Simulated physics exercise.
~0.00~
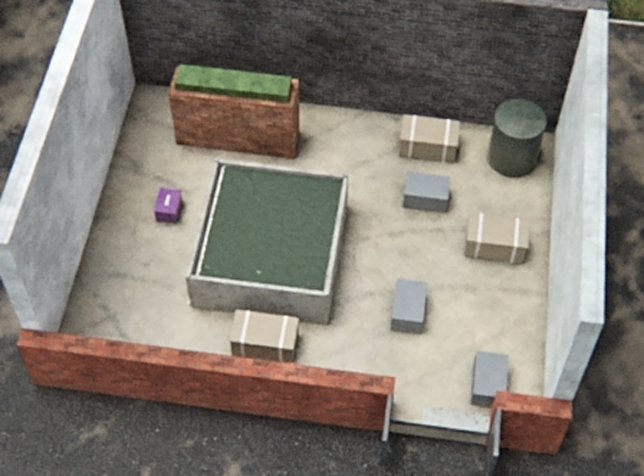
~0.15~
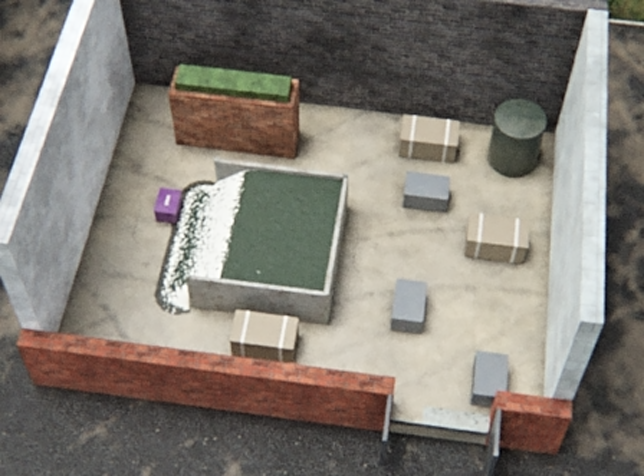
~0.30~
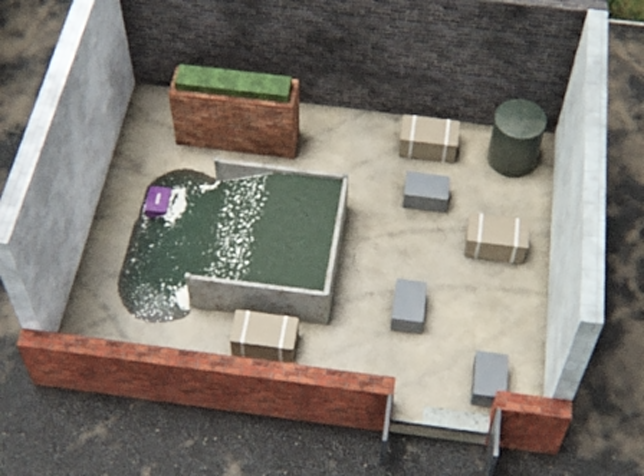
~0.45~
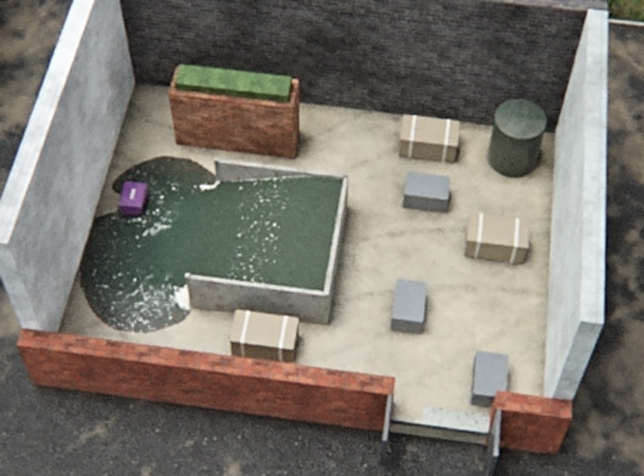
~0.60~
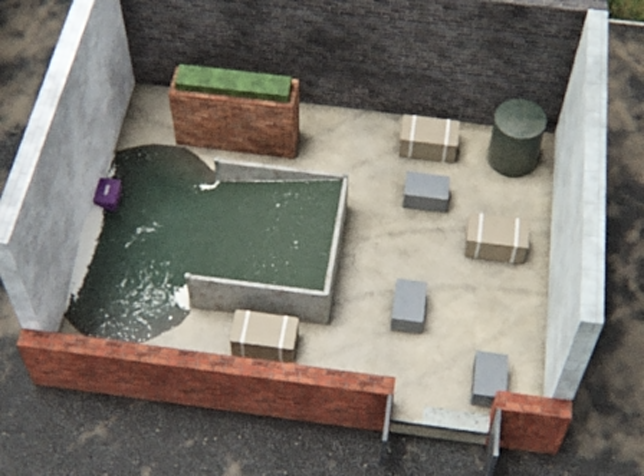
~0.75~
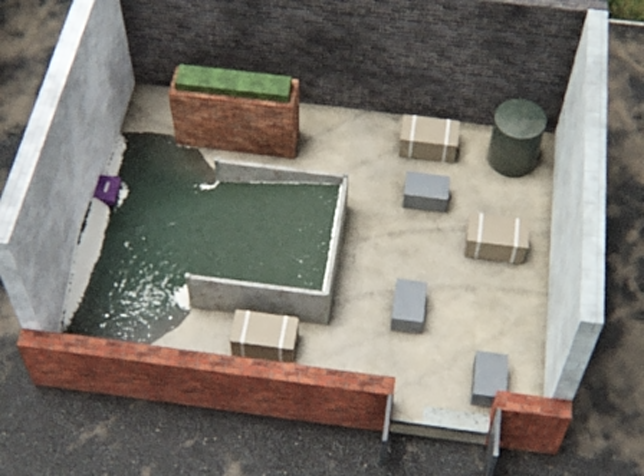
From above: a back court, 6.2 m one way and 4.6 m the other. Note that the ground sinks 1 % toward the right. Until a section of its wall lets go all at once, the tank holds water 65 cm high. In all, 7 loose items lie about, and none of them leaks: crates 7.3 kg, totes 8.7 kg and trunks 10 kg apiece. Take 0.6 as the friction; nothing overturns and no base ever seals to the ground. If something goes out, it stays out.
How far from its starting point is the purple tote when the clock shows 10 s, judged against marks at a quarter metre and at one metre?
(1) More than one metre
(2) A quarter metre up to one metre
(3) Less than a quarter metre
1, more than one metre.
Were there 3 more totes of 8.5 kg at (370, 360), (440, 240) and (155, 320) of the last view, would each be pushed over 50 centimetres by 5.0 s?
Lab note - in order: Above threshold / below threshold / above threshold.
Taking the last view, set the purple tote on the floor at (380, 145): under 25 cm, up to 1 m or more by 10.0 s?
It travels far.
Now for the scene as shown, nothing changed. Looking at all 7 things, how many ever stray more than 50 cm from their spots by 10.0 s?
I make it 7.
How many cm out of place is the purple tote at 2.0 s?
About 200 cm by then.
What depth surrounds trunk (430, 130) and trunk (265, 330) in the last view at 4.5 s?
6 and 11 cm.
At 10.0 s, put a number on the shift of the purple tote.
450 cm.
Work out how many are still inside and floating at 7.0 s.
Count at that moment: 7.
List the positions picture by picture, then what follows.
The first picture shows the purple tote at (167, 201) rests on the ground; 3.1 m2 under water; 0 of 7 have shifted.
The second picture shows the purple tote at (167, 201) rests on the ground; water covers 4.1 m2; 0 of 7 have shifted.
The third picture shows the purple tote at (158, 199) rests on the ground, 13 cm from its start; 5.3 m2 under water; 1 of 7 have shifted.
The fourth picture shows the purple tote at (133, 194), on the bottom, 48 cm from its start; 6.7 m2 under water; 1 of 7 have shifted.
The fifth picture shows the purple tote at (107, 190) rests on the ground, 85 cm from its start; water covers 7.7 m2; 1 of 7 have shifted.
The sixth picture shows the purple tote at (107, 188) floats, 85 cm from its start; water covers 8.2 m2; 1 of 7 have shifted.
After 2.0 s the purple tote is near (144, 84), 2.0 m from its start, afloat; 0 of 7 are out; 1 afloat.
After 4.5 s the purple tote is near (375, 120), 3.2 m from its start, aground; 0 of 7 are out; 3 afloat.
After 7.0 s the purple tote is near (479, 141), 4.4 m from its start, afloat; 0 of 7 are out; 7 afloat.
After 10.0 s the purple tote is near (476, 132), 4.4 m from its start, afloat; 0 of 7 are out; 7 afloat.
